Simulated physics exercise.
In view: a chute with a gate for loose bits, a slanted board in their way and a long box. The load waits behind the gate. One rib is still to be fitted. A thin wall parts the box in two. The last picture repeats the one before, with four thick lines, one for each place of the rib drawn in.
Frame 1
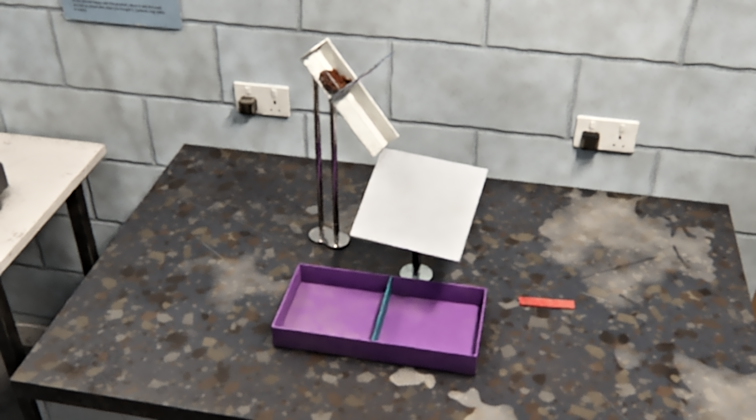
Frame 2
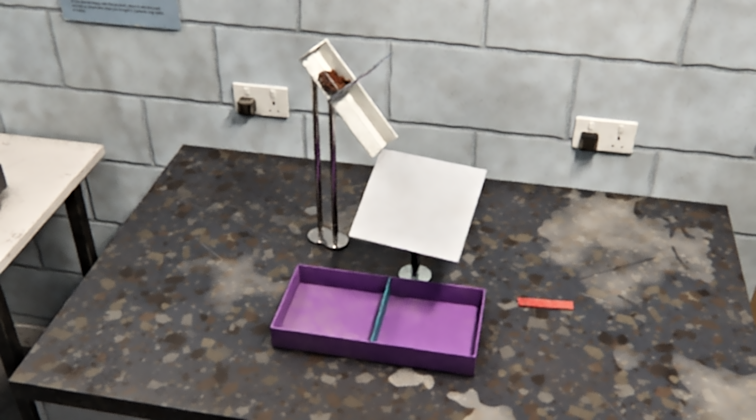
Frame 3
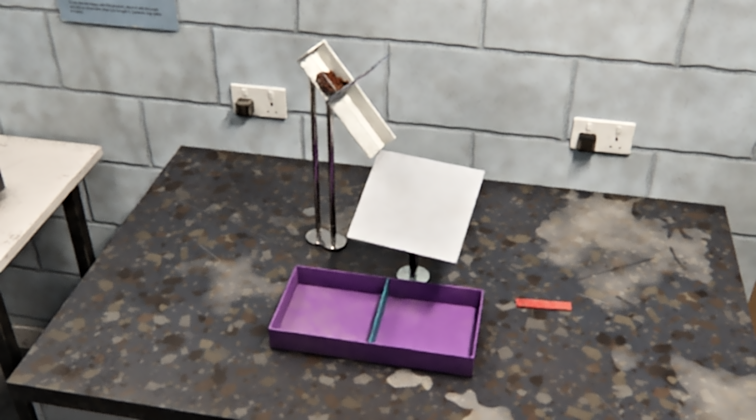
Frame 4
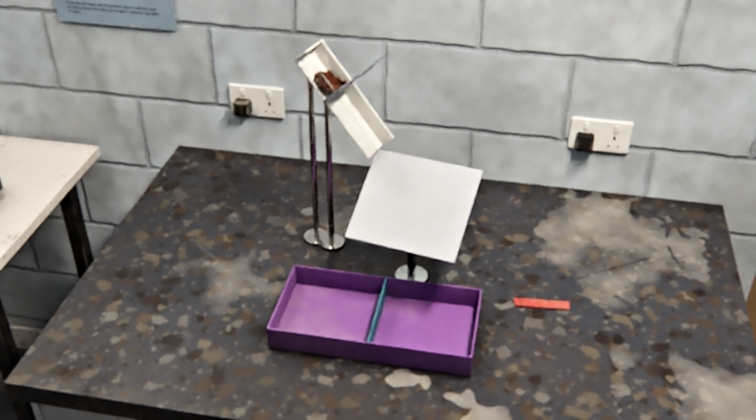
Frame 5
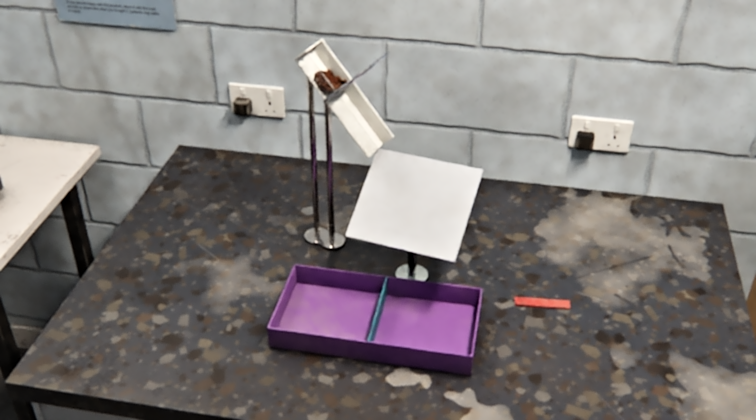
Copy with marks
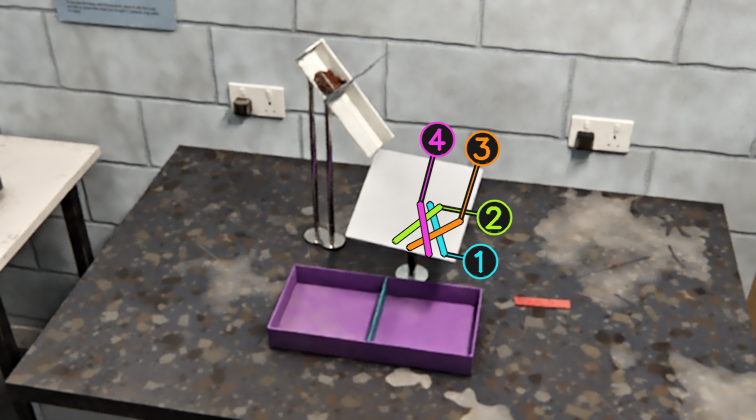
At the start, a small heap of reddish-brown bits sits behind a gate in a sloping white chute, above a slanted pale board and a divided purple box on a speckled table. The view drifts very slightly, while the bits, chute, board and box all stay still through the end.
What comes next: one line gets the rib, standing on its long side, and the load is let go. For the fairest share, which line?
3.
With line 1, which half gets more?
More lands on the right.
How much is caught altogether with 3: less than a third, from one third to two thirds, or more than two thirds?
It is more than two thirds.
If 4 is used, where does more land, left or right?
More lands on the right.
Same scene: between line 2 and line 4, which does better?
4.
On the marked copy, line 1 from (430, 204) to (444, 253); line 2 from (439, 207) to (395, 240); line 3 from (460, 221) to (409, 247); line 4 from (420, 204) to (428, 254).
If 1 is chosen, of what is caught, a small share in the left half, the bulk in the right.
If 2 is chosen, of what is caught, all but a few in the left half, only a few in the right.
If 3 is chosen, of what is caught, close to half in the left half, close to half in the right.
If 4 is chosen, of what is caught, a small share in the left half, the bulk in the right.
